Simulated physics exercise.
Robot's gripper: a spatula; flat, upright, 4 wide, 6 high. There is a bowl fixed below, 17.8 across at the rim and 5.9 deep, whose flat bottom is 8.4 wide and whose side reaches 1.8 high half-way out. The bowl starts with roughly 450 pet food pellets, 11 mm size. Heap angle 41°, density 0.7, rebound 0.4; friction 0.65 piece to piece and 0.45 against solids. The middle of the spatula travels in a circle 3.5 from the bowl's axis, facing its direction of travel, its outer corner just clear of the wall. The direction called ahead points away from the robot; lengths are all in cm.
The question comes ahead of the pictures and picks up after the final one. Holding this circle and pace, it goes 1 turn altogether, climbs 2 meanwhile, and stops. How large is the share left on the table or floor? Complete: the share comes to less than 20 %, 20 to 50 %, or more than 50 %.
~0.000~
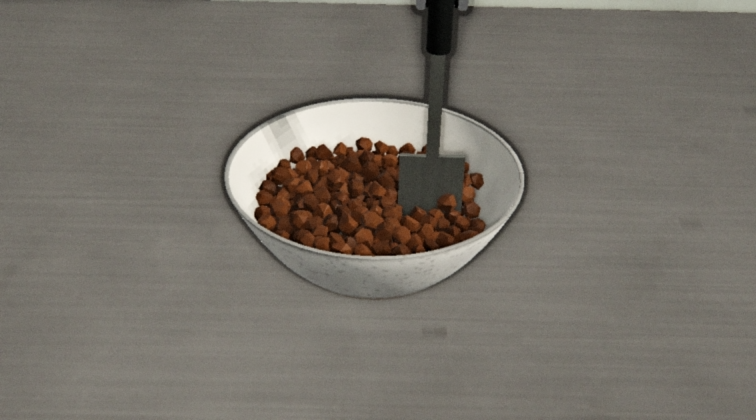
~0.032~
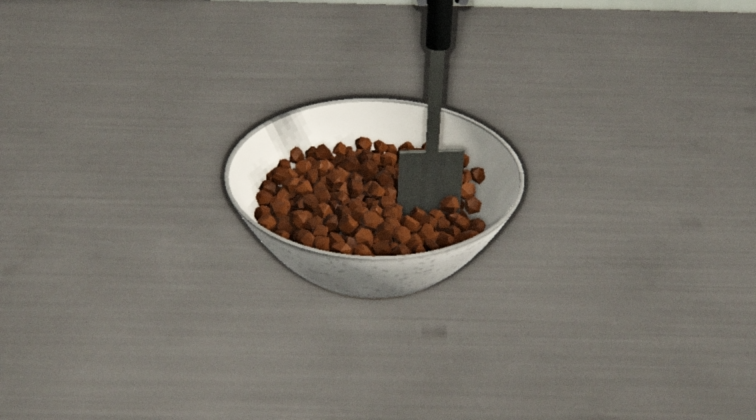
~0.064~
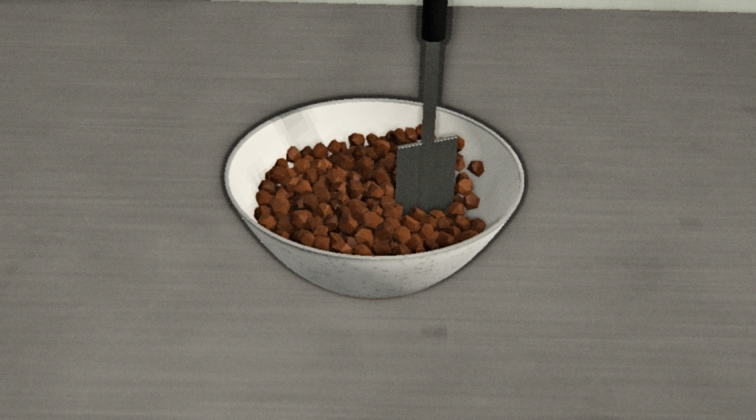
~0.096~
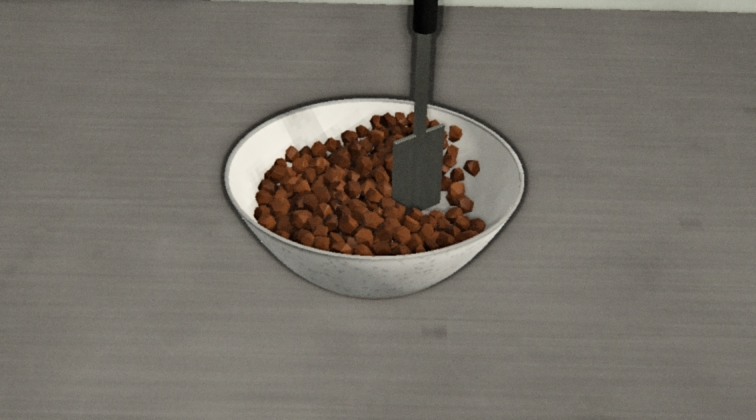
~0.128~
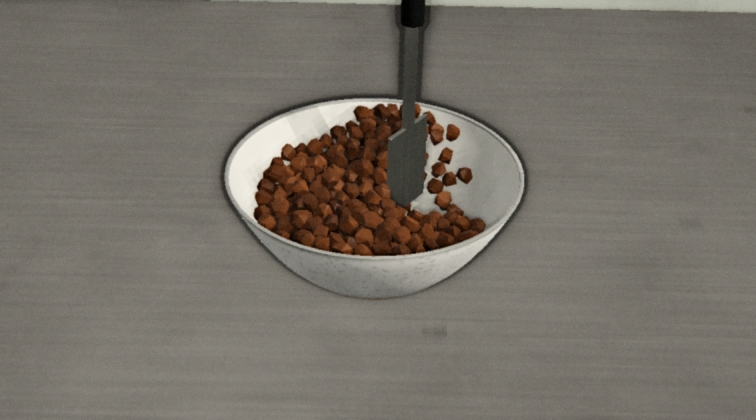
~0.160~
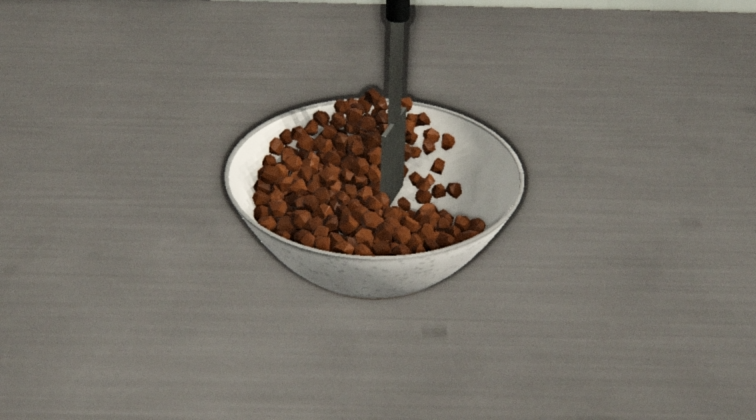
The share comes to less than 20 %.
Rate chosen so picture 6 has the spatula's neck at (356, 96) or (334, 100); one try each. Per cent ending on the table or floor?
About 25 and 30 per cent.
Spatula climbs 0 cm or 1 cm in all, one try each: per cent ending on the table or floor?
15 % and 20 %.
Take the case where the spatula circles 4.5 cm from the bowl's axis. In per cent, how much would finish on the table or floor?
It would come to about 20 per cent.
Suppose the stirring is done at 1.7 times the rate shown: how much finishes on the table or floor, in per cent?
Close to 30 in a hundred.
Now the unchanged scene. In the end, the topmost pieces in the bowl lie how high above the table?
Measured height: Some 6.5 cm.
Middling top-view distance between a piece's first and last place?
About 5 centimetres.
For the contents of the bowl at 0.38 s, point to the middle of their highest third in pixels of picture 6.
Around pixel (296, 201).
After 0.38 s, 182° round, highest piece 9 above the table; 426 in the bowl, 11 on the table or floor, 12 in flight or on the tool.
After 0.60 s, 294° round, highest piece 9 above the table; 400 in the bowl, 38 on the table or floor, 11 in flight or on the tool.
After 0.91 s, 0° round, highest piece 7 above the table; 391 in the bowl, 58 on the table or floor.
After 1.61 s, 0° round, highest piece 7 above the table; 391 in the bowl, 58 on the table or floor.
In the end, 391 in the bowl, 58 on the table or floor. That is 13 % on the table or floor.
